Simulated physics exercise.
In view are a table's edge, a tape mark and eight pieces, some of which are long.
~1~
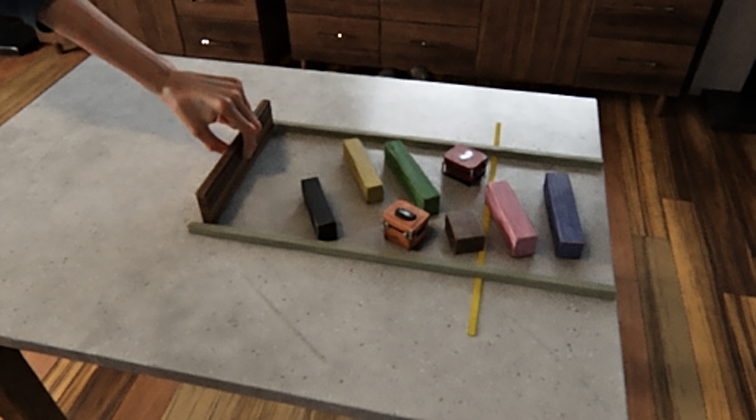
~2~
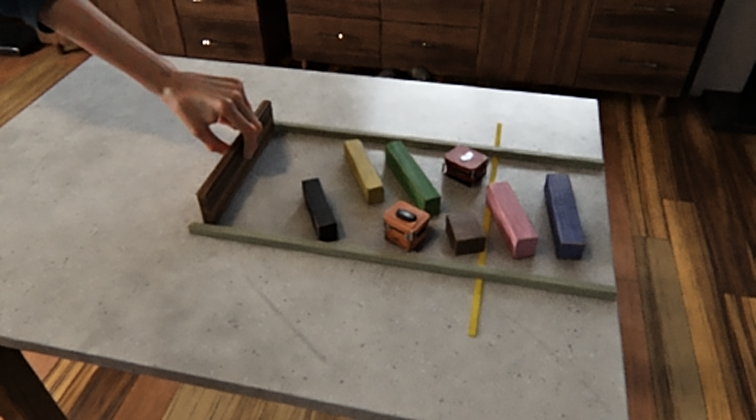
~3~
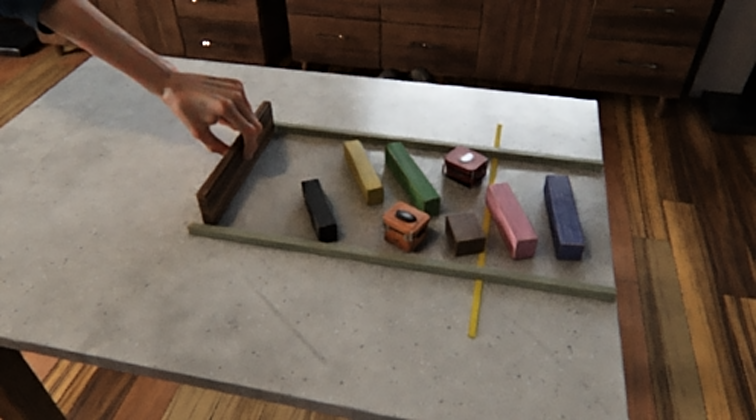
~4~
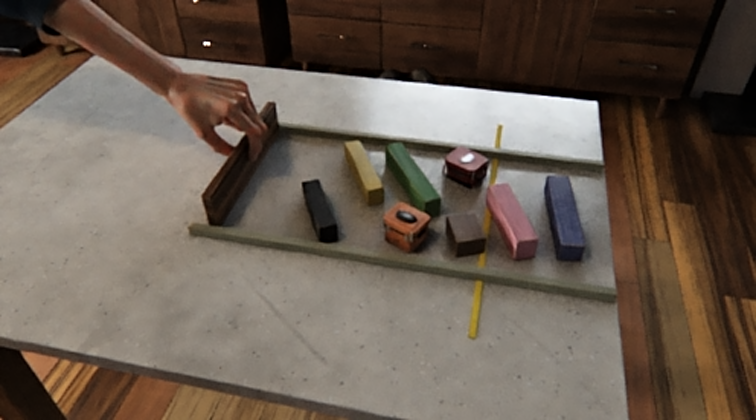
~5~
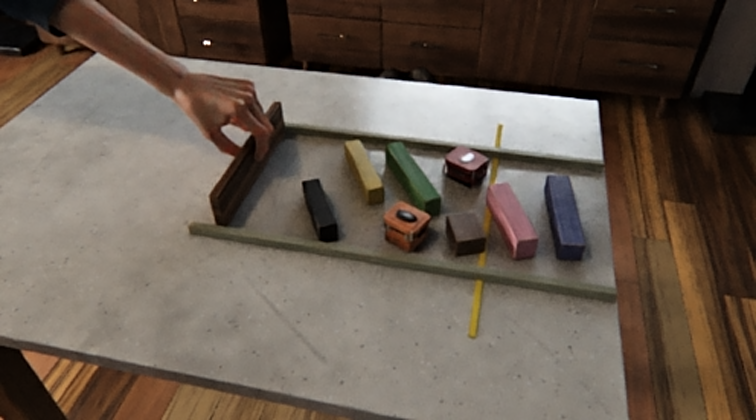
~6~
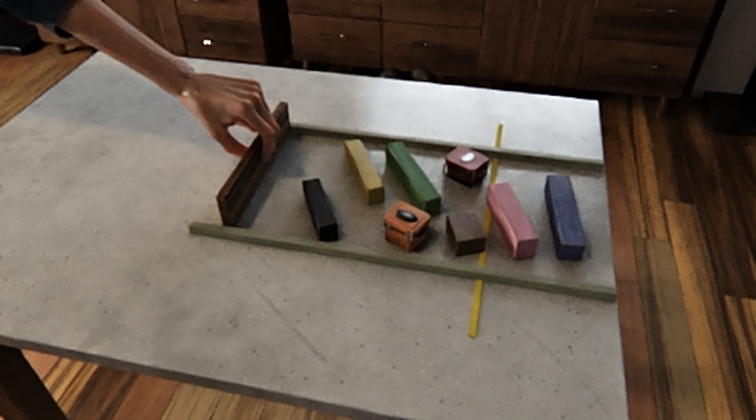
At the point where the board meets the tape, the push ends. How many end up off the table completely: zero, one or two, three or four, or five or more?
Off the edge go none of them.
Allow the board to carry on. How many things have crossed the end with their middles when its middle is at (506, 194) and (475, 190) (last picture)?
Over the end, that makes 0 and 0.
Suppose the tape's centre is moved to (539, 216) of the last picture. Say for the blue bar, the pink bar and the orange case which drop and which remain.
The blue bar is gone. The pink bar is gone. The orange case is still there.
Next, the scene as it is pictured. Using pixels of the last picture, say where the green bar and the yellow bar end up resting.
The green bar stops around (528, 189); the yellow bar around (510, 190).
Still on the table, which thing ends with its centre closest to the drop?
The blue bar is it.
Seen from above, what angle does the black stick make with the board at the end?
Roughly 0°.
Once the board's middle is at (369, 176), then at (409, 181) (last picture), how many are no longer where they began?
The number moved is 3 and then 6.
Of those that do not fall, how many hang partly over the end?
Looks like 1 of them.
Soon after, none off yet; blue bar at rest near (564, 215); pink bar at rest near (511, 219); brown block at rest near (466, 234).
After that, none off yet; blue bar at rest near (564, 215); pink bar at rest near (511, 219); brown block displaced a little near (480, 234).
In the end, the number that fall off is zero.
